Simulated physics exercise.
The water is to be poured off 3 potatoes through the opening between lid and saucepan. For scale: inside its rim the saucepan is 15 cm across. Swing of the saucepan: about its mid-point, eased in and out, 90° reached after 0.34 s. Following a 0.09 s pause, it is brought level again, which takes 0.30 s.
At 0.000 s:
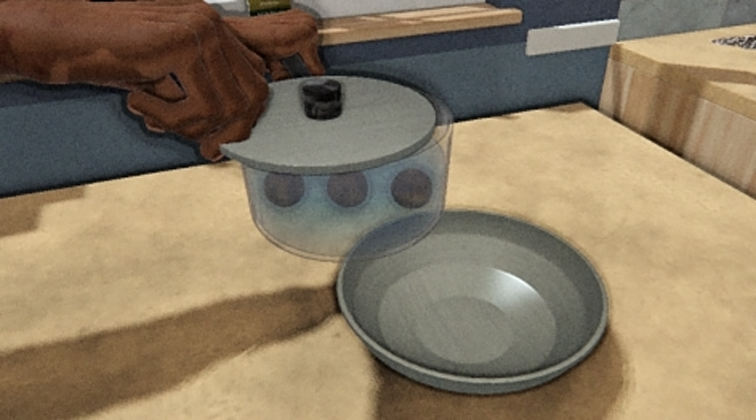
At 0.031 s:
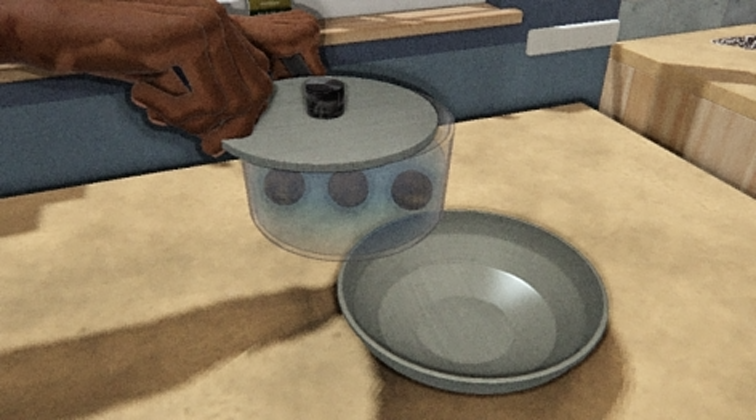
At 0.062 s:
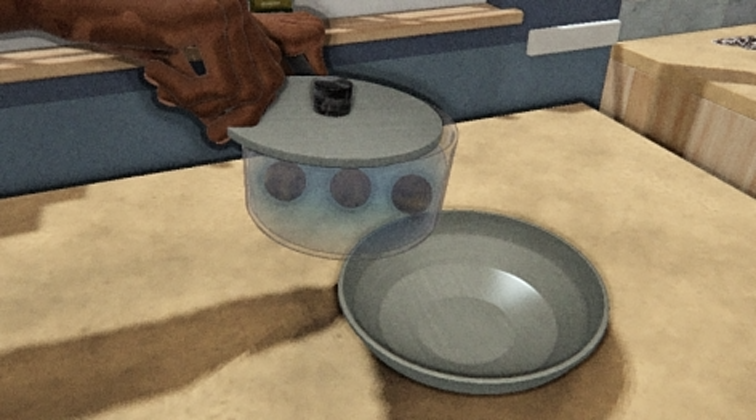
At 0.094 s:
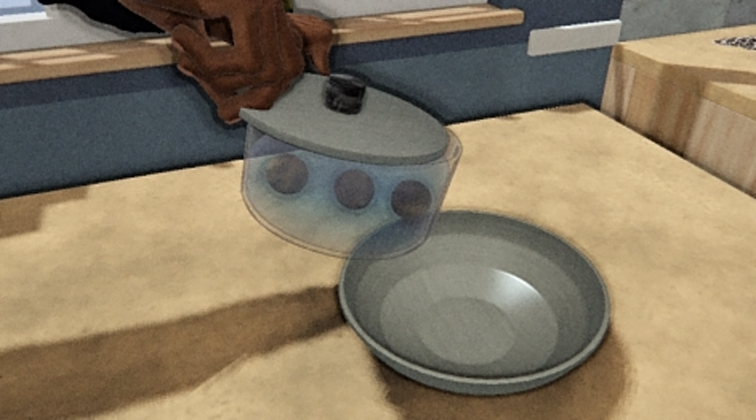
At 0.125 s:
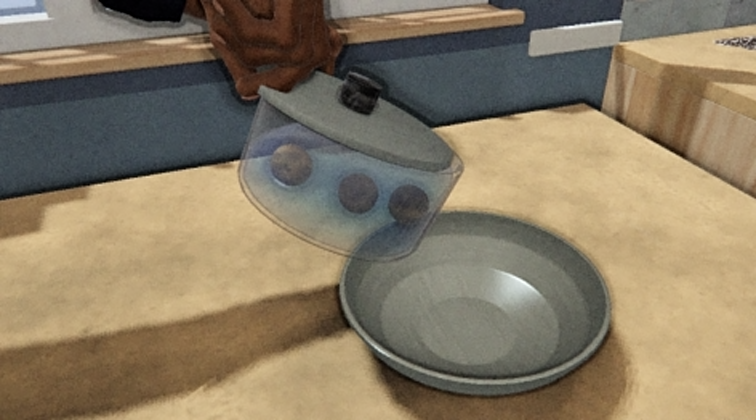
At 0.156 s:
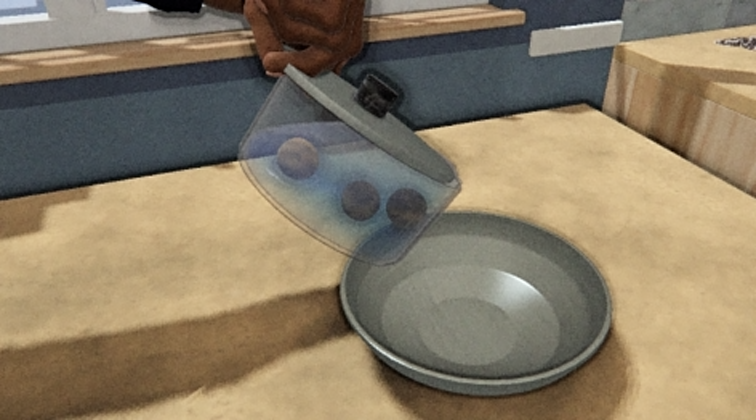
A see-through saucepan with a grey lid, holding water and three potatoes, tilted steadily to the right above a shallow grey bowl, while a brown hand beside the lid moved with it.
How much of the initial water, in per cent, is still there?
Some 50 percent remains.
Then, 0.30 s in, the tilt is 87° and 80 per cent of the water is still in the saucepan.
Then, 0.41 s in, the tilt is 90° and 66 per cent of the water is still in the saucepan.
Then, 0.52 s in, the tilt is 72° and 55 per cent of the water is still in the saucepan.
Then, 0.64 s in, the tilt is 19° and 51 per cent of the water is still in the saucepan.
Finally, 50 per cent of the water is still in the saucepan.
